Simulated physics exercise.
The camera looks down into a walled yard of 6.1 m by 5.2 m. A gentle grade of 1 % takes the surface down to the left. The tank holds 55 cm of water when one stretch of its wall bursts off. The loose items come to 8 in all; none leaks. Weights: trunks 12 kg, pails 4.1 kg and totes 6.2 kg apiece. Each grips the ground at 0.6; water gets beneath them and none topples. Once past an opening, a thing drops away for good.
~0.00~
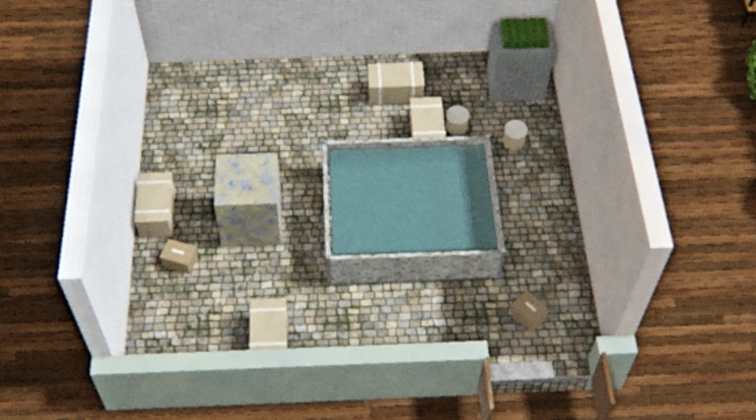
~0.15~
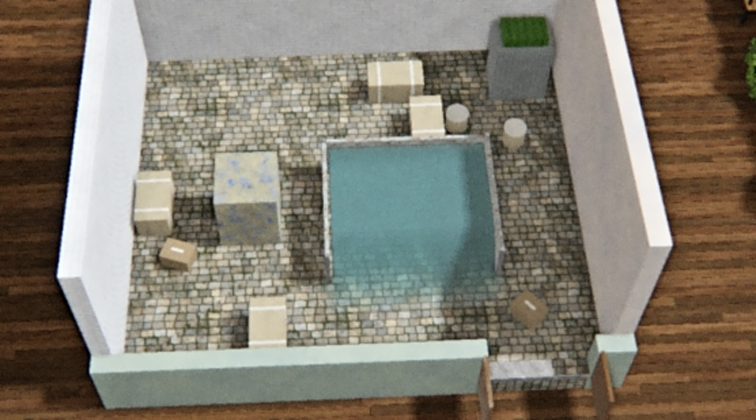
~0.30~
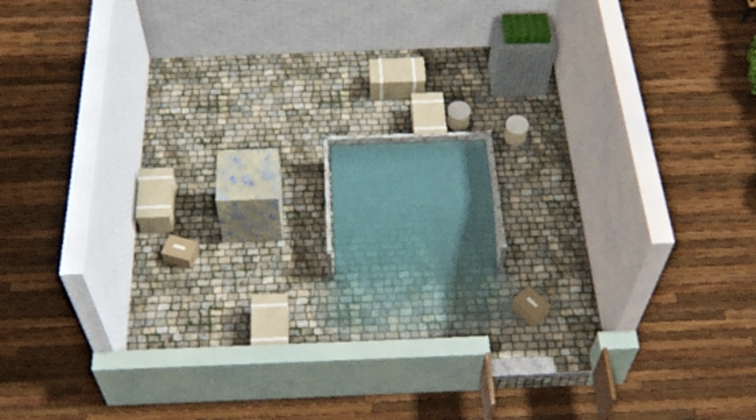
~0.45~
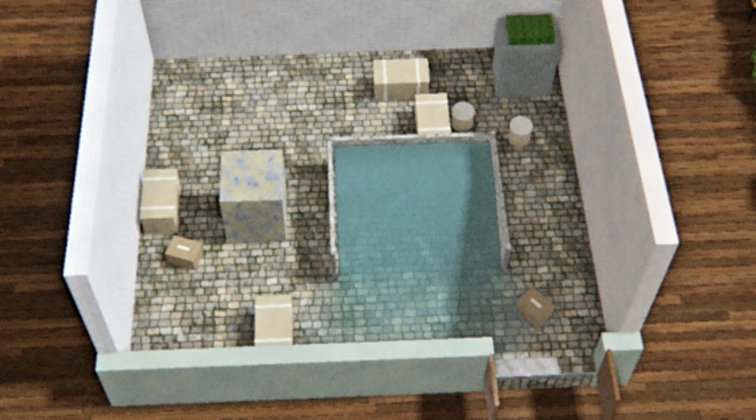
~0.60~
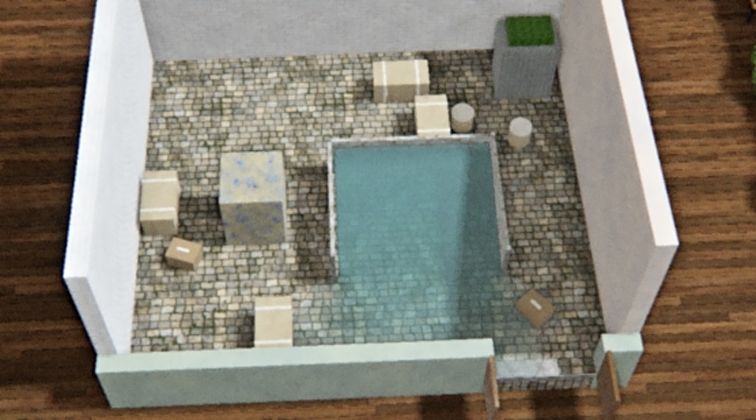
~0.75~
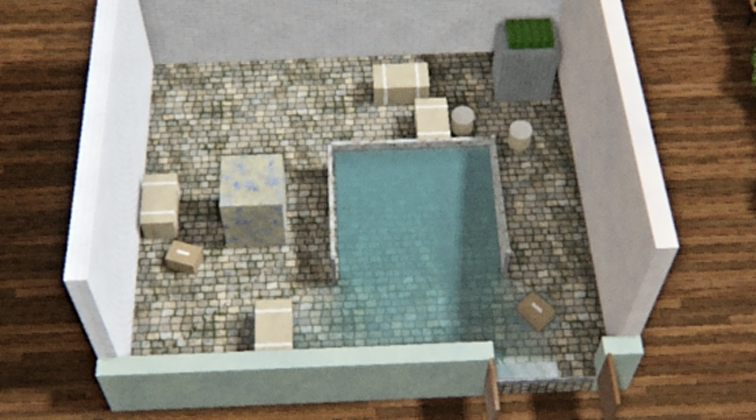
A walled yard with a stone floor held a square tank of blue-green water until its front wall vanished, and the water spread across the paving toward the front opening while the boxes stayed put.
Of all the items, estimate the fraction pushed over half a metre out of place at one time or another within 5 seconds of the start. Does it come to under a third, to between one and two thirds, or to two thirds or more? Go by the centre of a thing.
Between one and two thirds.
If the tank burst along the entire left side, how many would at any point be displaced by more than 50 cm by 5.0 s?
That gives 3 of them.
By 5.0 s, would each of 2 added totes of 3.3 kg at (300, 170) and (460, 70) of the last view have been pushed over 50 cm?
Listed in order, the answers are inside half a metre followed by inside half a metre.
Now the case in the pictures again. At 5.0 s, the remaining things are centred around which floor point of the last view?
They're centred close to (380, 129).
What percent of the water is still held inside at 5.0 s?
78 %.
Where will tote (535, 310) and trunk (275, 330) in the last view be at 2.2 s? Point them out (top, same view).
Roughly (595, 305), then roughly (195, 265).
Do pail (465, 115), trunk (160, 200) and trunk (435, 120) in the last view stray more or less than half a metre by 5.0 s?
First falling below it, second exceeding it, third falling below it.
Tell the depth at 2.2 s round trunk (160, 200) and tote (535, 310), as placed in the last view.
Close to 0 and 10 centimetres.
After 1.1 s 0 of 8 are over 50 cm from their spots; 0 afloat.
After 2.2 s 2 of 8 are over 50 cm from their spots; 1 afloat.
After 3.5 s 4 of 8 are over 50 cm from their spots; 1 afloat.
After 5.0 s 4 of 8 are over 50 cm from their spots, and 4 have been at some point; 1 afloat.
